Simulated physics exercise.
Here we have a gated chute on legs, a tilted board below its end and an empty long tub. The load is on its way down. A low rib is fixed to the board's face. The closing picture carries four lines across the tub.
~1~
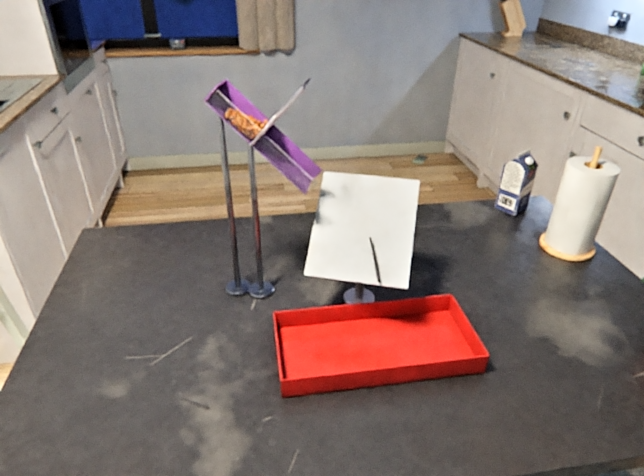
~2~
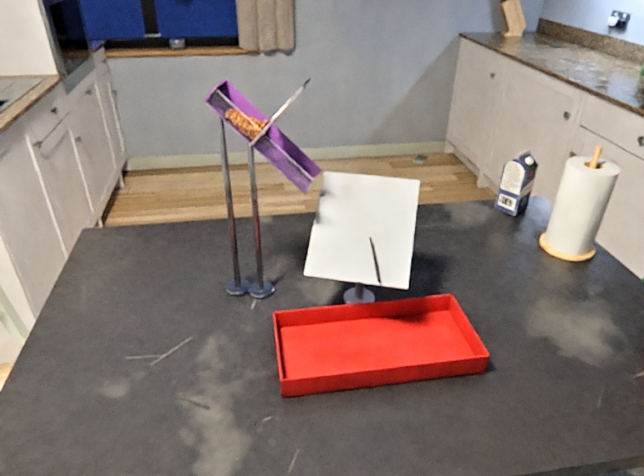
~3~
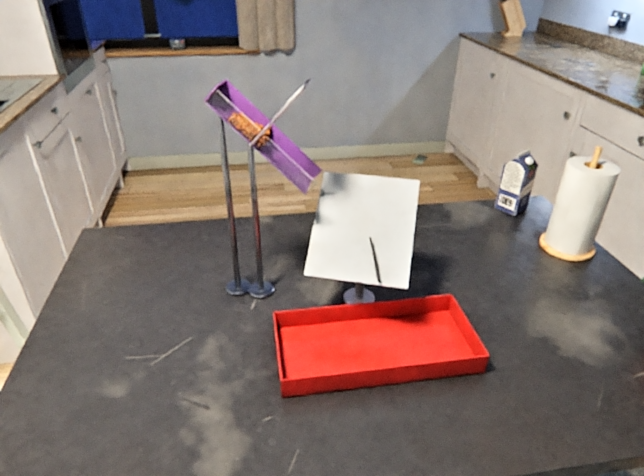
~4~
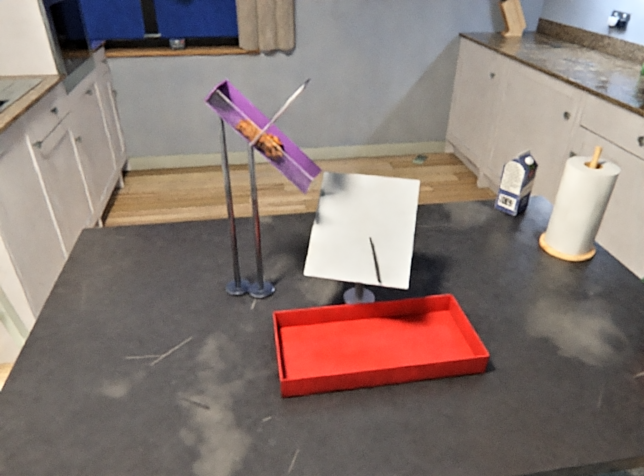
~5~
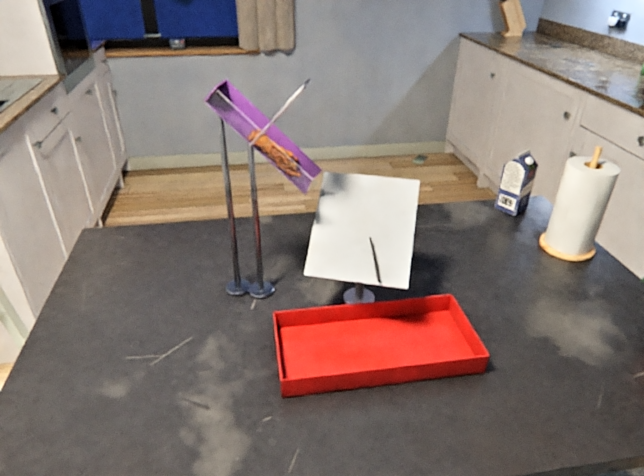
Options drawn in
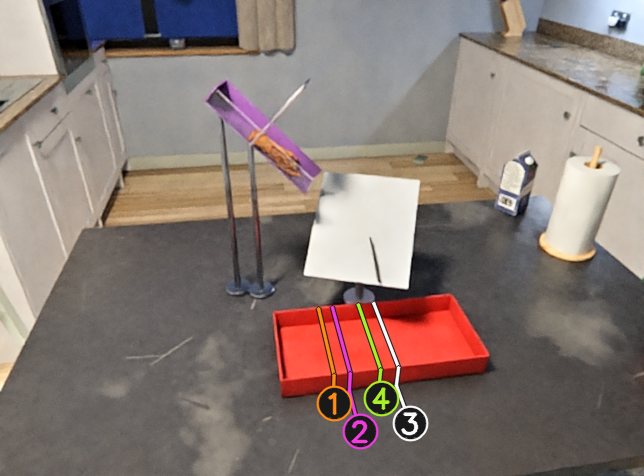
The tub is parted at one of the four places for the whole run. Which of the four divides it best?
4.
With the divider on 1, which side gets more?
More lands on the right.
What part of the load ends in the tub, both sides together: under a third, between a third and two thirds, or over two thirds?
Over two thirds.
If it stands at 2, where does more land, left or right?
Right.
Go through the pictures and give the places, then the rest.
Load behind the gate near (247, 126), cereal balls; lip of the chute near (308, 188), sloping fairly steeply, in the first frame.
Middle of the board near (363, 226), tilted fairly steeply; middle of its low edge near (355, 282); of its high edge near (371, 176), in the second frame.
Front corners of the tub near (282, 380) and (489, 355), empty; front of the load near (264, 145), in the third frame.
Middle of the load near (263, 137); its front near (281, 155), close to a third of the way to the lip; rib from (370, 237) to (378, 279), in the fourth frame.
Middle of the load near (276, 151); its front near (299, 175), the bulk of the way to the lip, in the fifth frame.
On the marked copy, line 1 crosses the front rim at (333, 374); line 2 crosses the front rim at (350, 372); line 3 crosses the front rim at (398, 366); line 4 crosses the front rim at (380, 368).
If 1 is chosen, of what is caught, a small share on the left of the divider, all but a few on the right.
If 2 is chosen, of what is caught, a small share on the left of the divider, the bulk on the right.
If 3 is chosen, of what is caught, all but a few on the left of the divider, a small share on the right.
If 4 is chosen, of what is caught, close to half on the left of the divider, close to half on the right.
